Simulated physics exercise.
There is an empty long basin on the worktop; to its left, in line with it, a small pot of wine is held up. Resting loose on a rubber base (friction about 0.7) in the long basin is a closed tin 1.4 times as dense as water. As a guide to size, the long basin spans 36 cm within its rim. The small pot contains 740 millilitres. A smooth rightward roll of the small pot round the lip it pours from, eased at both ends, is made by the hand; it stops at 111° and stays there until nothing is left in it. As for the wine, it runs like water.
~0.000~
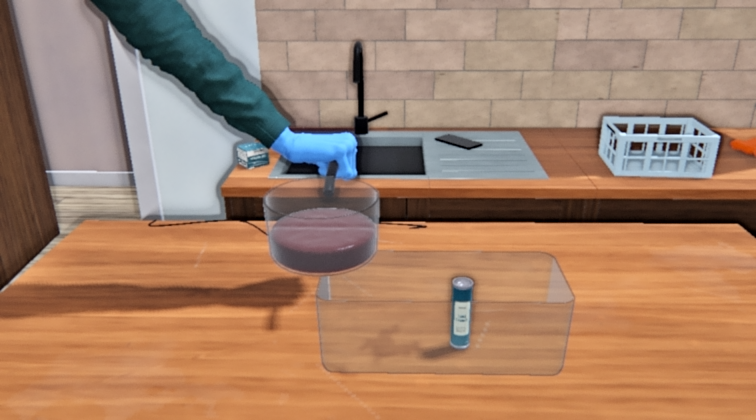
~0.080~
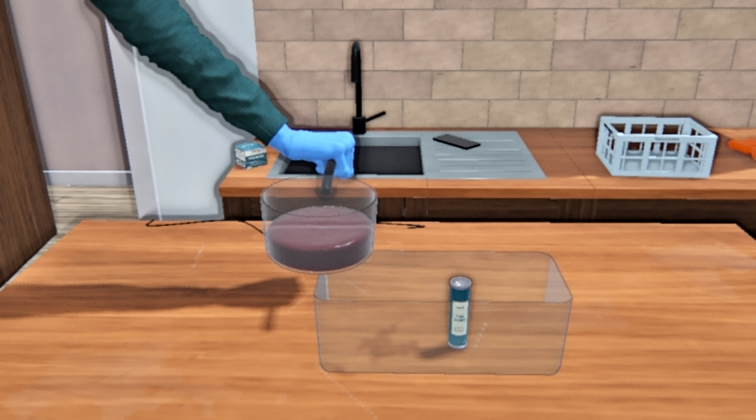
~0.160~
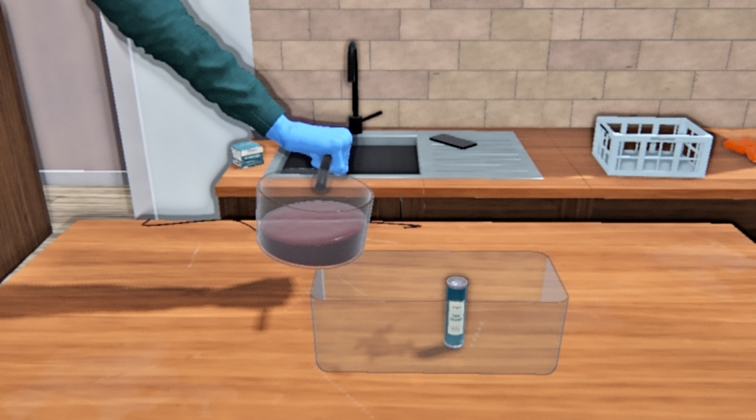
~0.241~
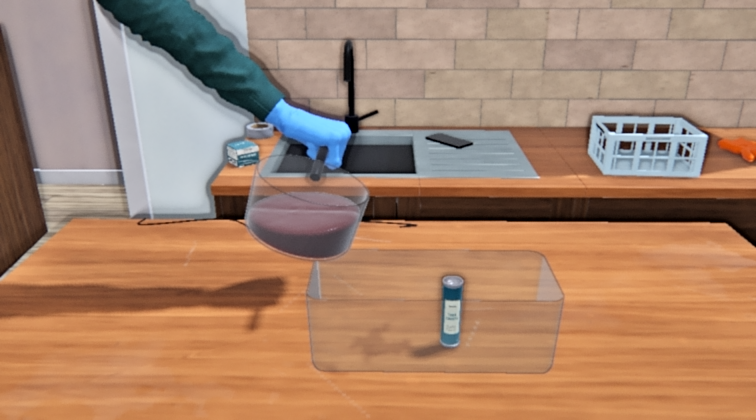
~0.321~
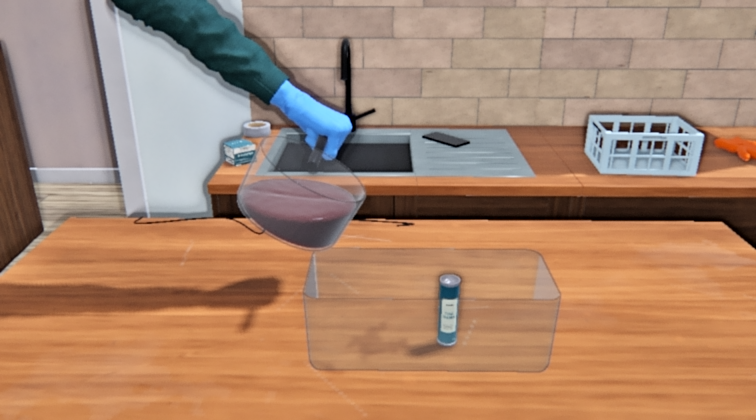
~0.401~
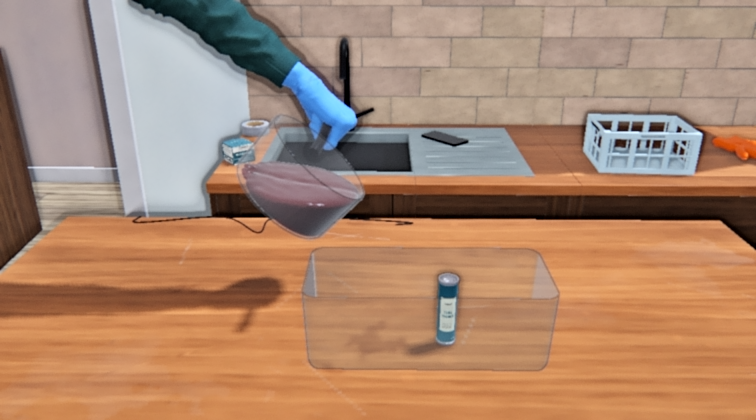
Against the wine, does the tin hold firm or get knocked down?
It capsizes.
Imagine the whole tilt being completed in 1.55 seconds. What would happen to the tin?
The tin tumbles.
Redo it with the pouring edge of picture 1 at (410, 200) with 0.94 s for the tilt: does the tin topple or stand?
Then it stays on its base.
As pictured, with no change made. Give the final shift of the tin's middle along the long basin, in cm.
In the end the tin's centre has shifted about 8.0 centimetres.
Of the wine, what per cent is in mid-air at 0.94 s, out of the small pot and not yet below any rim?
18 per cent or so.
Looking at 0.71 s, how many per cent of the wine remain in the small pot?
Fraction remaining: Approx. 40 per cent.
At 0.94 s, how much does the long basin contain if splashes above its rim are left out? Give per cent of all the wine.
Around 76 per cent of the whole.
Then, 0.71 s in, the tilt is 96° and 40 per cent is still to pour; the tin stands where it began.
Then, 0.94 s in, the tilt is 111° and 6 per cent is still to pour; the tin leans 17°.
Then, 1.18 s in, the tilt is 111° and 0 per cent is still to pour; the tin lies on its side.
Then, 1.44 s in, the tilt is 111° and 0 per cent is still to pour; the tin lies on its side.
Finally, the tin lies on its side.
